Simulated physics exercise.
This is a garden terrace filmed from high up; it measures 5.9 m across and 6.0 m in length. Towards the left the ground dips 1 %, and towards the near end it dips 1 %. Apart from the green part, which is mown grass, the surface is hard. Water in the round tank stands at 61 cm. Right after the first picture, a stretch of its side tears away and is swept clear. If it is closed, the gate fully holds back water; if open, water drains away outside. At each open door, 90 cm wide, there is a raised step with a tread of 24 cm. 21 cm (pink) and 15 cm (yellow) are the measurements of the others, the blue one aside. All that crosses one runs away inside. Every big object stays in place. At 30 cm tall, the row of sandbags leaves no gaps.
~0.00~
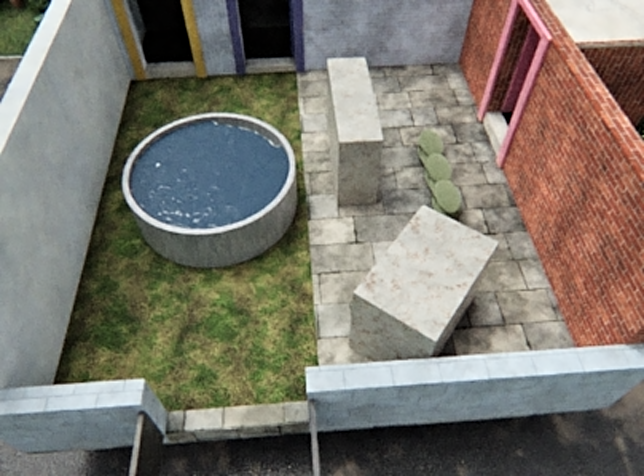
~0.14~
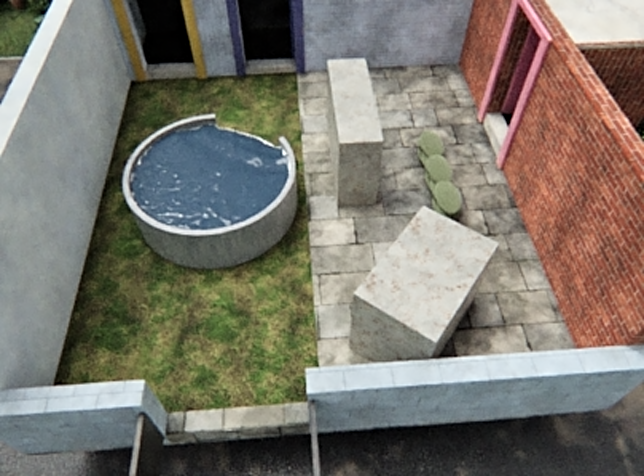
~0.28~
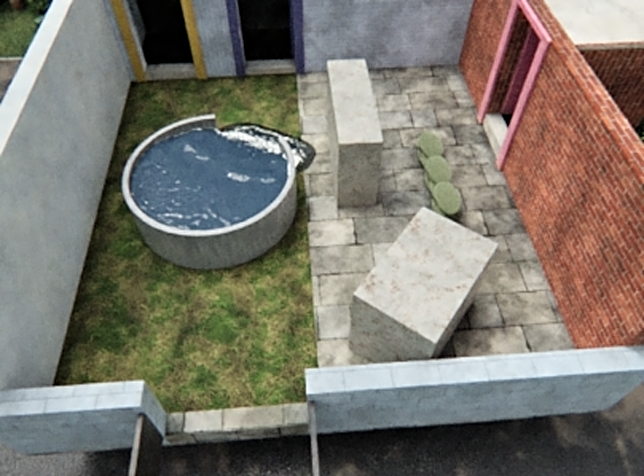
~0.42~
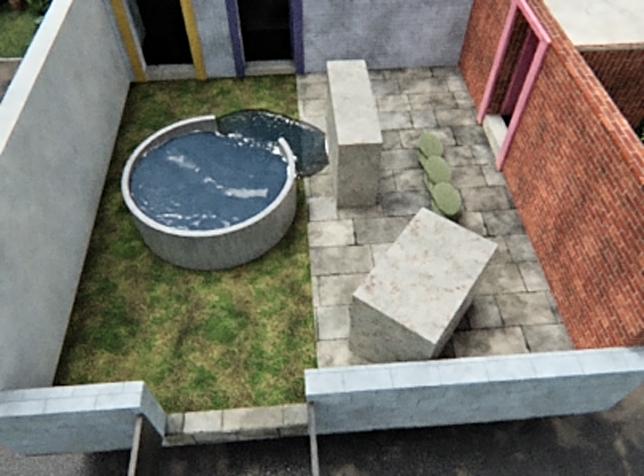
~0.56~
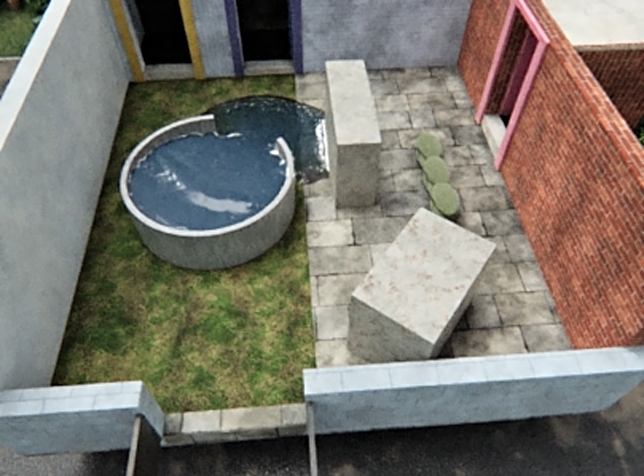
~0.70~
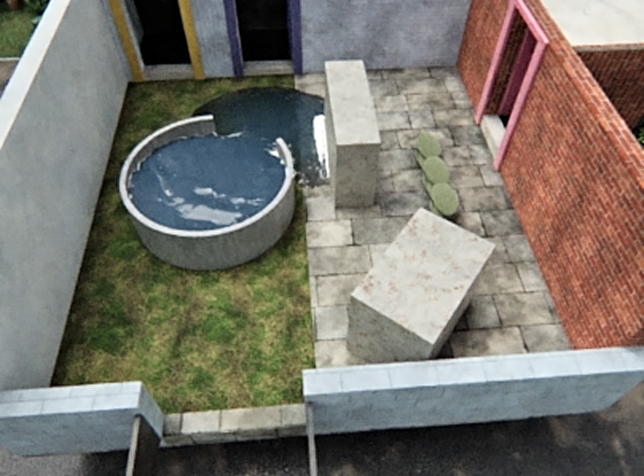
A round grey tank full of blue water stands on mown grass at the left of a walled terrace, seen from high above. Yellow and blue door surrounds line the back wall, a pink one marks the red brick wall at right, and pale blocks and green sandbags sit on paving. The tank's far side breaks open, and water pours out, spreading across grass to the upright block, while the camera stays still.
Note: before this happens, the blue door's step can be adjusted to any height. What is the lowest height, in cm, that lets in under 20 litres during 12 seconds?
About 20 cm.
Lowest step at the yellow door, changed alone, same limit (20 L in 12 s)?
At the yellow door it takes roughly 7.0 centimetres.
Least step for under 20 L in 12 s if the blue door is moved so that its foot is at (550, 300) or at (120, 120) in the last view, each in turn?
Minimums: Roughly 8.0 cm and 10.0 cm.
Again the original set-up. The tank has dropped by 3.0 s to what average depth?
Around 27 centimetres.
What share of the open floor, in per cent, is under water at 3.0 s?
Wet share: Near 40 %.
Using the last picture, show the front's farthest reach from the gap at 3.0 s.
Look about (450, 67) in the last picture.
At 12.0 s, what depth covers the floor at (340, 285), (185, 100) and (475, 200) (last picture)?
2, 6 and 7 cm, respectively.
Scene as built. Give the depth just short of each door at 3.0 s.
Pink door: 5 cm; yellow door: 9 cm; blue door: 19 cm.
After 1.4 s water covers 25 % of the floor, deepest (32 cm) near (311, 74); 22 cm at the blue door, 1 litre in over its 13 cm step.
After 3.0 s water covers 40 % of the floor, deepest (24 cm) near (452, 73); 19 cm at the blue door, 68 litres in over its 13 cm step.
After 12.0 s water covers 95 % of the floor, deepest (12 cm) near (445, 391); 5 cm at the blue door, 82 litres in over its 13 cm step.
At the blue door as built, the water arrived by 1.0 s and peaked near 26 cm at 2.2 s.
Run again over the same 12 s with other heights there, 31 litres in over 18 cm, 3 litres over 24.5 cm. The limit of 20 litres is kept from about 20 cm up.
